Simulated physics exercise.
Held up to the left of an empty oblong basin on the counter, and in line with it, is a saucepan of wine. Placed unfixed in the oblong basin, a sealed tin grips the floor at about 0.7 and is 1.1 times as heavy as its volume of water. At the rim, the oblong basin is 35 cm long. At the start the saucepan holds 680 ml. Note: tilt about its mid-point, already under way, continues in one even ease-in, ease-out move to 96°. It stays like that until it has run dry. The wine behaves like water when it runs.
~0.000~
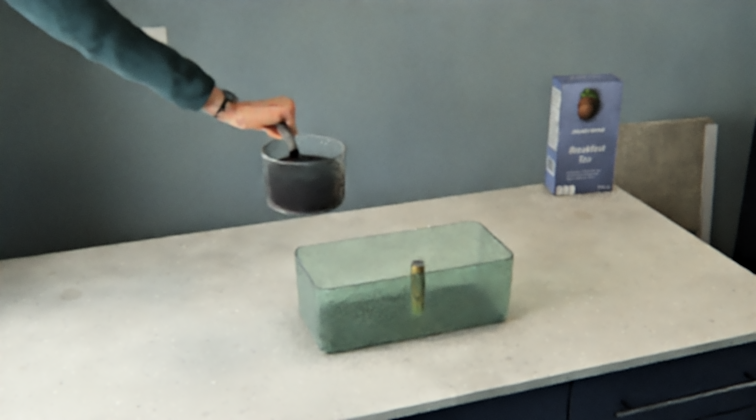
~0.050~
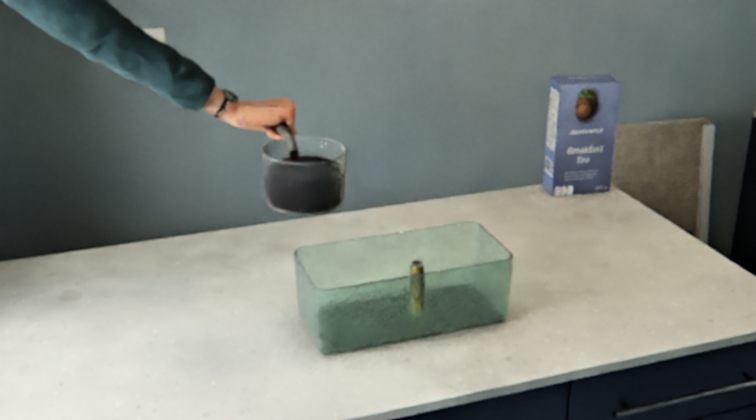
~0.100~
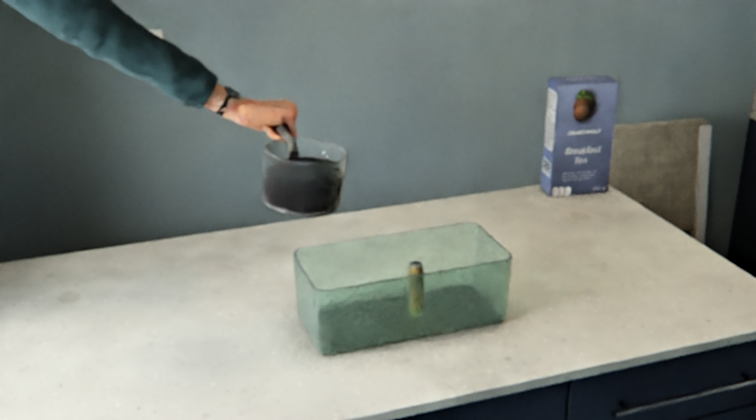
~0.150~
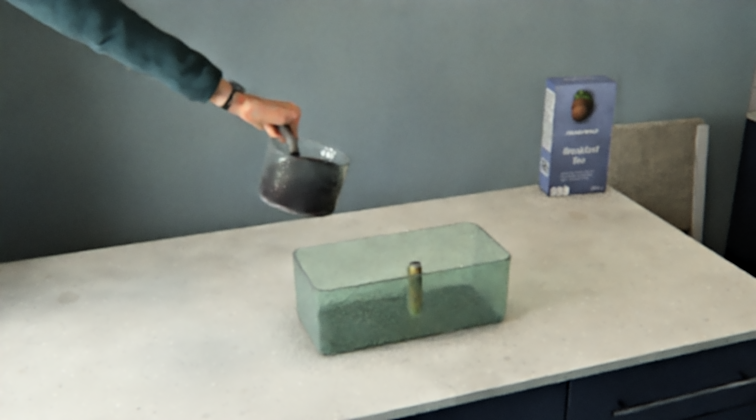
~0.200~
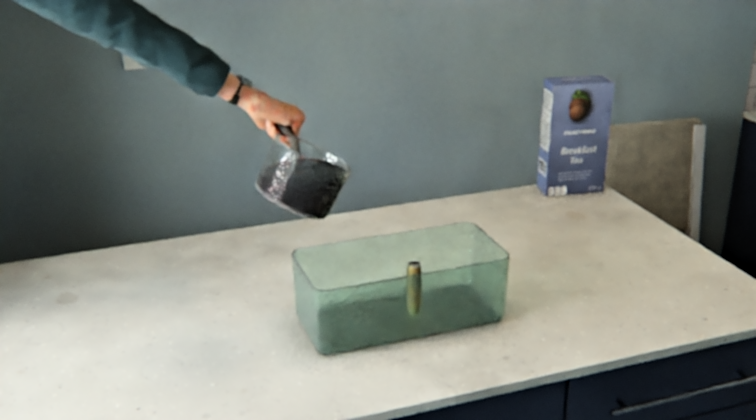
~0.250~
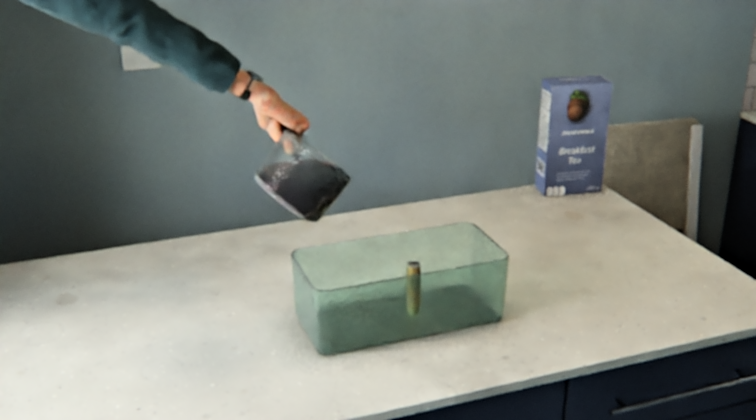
On a pale kitchen counter, beside a blue box, a green see-through oblong basin has a small tin standing by it, while a hand holding a clear saucepan of dark liquid above, to the left, steadily tilts it rightward.
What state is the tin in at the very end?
The tin is upright.
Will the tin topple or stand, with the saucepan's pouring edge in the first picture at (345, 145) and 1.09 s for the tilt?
Then the tin remains standing.
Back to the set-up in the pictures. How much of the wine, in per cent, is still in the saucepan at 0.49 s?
Close to 46 in a hundred.
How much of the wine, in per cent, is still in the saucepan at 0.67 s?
About 16 per cent.
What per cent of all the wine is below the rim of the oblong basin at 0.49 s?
I'd estimate some 12 percent of the liquid.
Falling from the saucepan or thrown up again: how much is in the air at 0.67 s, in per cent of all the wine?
Close to 14 in every hundred parts.
Then, 0.49 s in, the tilt is 93° and 45 per cent is still to pour; the tin stands where it began.
Then, 0.67 s in, the tilt is 96° and 17 per cent is still to pour; the tin stands where it began.
Then, 0.85 s in, the tilt is 96° and 6 per cent is still to pour; the tin stands where it began.
Then, 1.05 s in, the tilt is 96° and 2 per cent is still to pour; the tin stands where it began.
Finally, the tin stands where it began.
